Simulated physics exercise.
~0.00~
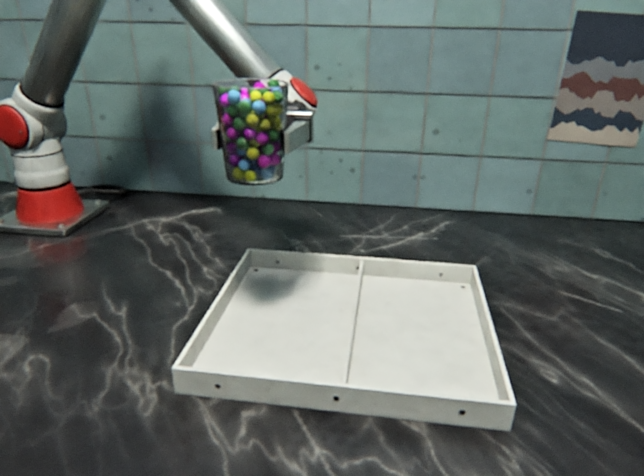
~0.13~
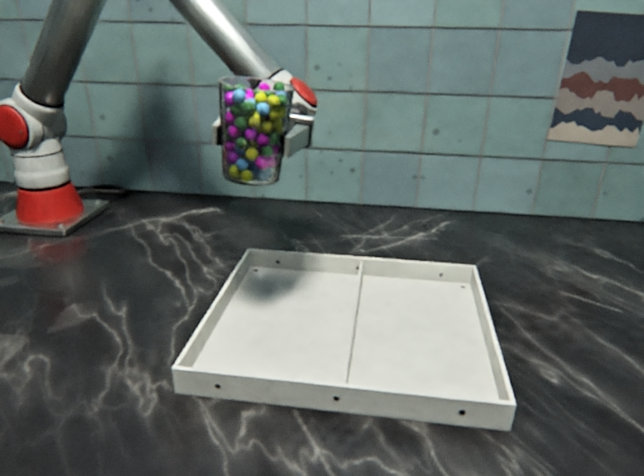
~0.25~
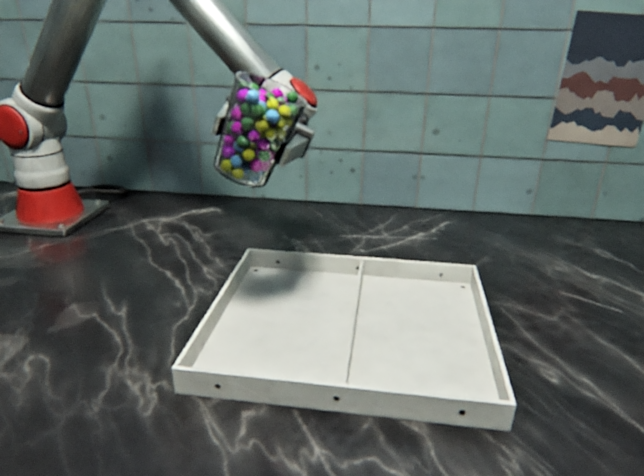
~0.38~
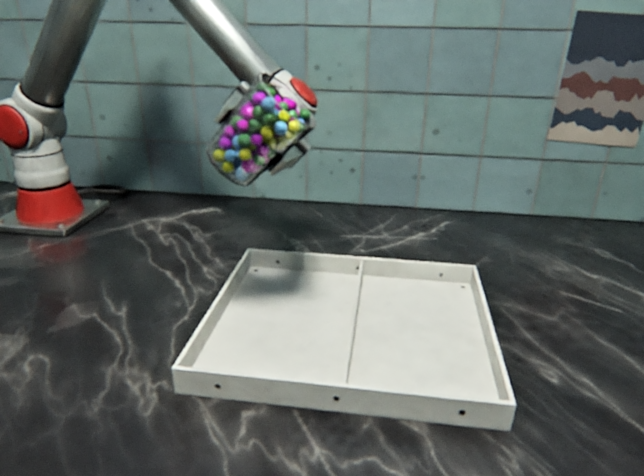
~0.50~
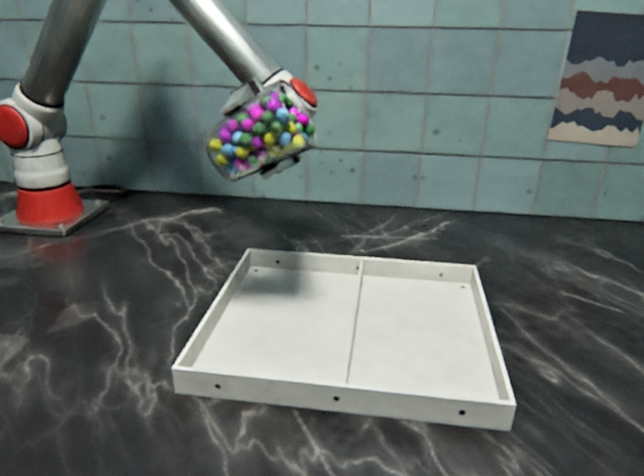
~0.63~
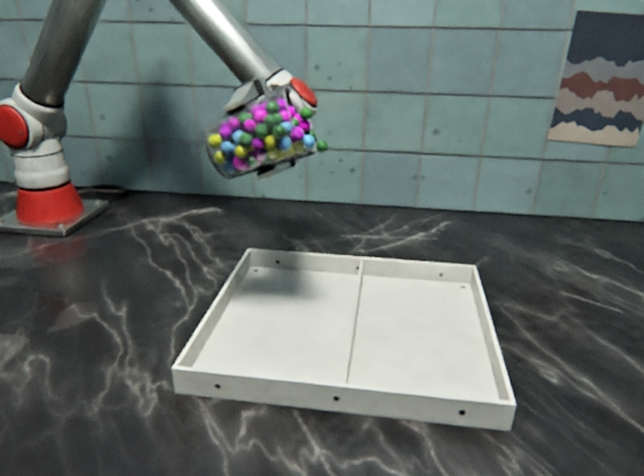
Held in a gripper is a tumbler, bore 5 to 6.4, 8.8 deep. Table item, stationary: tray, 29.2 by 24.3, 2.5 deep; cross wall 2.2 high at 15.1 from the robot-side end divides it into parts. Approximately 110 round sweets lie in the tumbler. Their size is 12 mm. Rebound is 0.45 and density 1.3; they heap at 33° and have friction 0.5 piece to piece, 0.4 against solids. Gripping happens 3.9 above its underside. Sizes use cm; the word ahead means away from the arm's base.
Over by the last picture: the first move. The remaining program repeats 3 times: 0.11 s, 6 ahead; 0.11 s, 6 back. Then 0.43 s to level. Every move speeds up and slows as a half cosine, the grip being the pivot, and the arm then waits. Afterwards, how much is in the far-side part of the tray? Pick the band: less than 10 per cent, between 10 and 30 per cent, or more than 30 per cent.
The share is more than 30 per cent.
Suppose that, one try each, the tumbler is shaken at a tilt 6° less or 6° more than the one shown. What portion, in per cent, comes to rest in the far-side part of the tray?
About 40 and 60 per cent.
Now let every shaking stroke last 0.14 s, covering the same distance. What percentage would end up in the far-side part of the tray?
That would give around 40 per cent.
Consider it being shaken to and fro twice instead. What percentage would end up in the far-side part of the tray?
About 45 %.
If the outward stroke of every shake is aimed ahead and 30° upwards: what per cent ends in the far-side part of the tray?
It comes to around 70 percent.
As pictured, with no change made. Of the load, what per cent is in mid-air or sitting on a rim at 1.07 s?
21 %.
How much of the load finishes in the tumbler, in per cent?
I'd put it close to 20 per cent.
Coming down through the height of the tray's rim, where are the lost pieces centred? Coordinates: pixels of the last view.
Centre: Roughly (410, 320).
After 1.07 s, tilted 66° forward, highest piece 24 above the table; 43 in the far-side part, 37 in the tumbler, 7 in the robot-side part, 2 on the table or floor, 23 in flight or on a rim.
After 1.50 s, tilted 34° forward, highest piece 23 above the table; 57 in the far-side part, 21 in the tumbler, 18 on the table or floor, 14 in the robot-side part, 2 in flight or on a rim.
After 1.92 s, level, highest piece 20 above the table; 57 in the far-side part, 21 in the tumbler, 18 on the table or floor, 16 in the robot-side part.
After 2.97 s, level, highest piece 20 above the table; 57 in the far-side part, 21 in the tumbler, 18 on the table or floor, 16 in the robot-side part.
At rest, 57 in the far-side part, 21 in the tumbler, 18 on the table or floor, 16 in the robot-side part. That is 51 % in the far-side part of the tray.
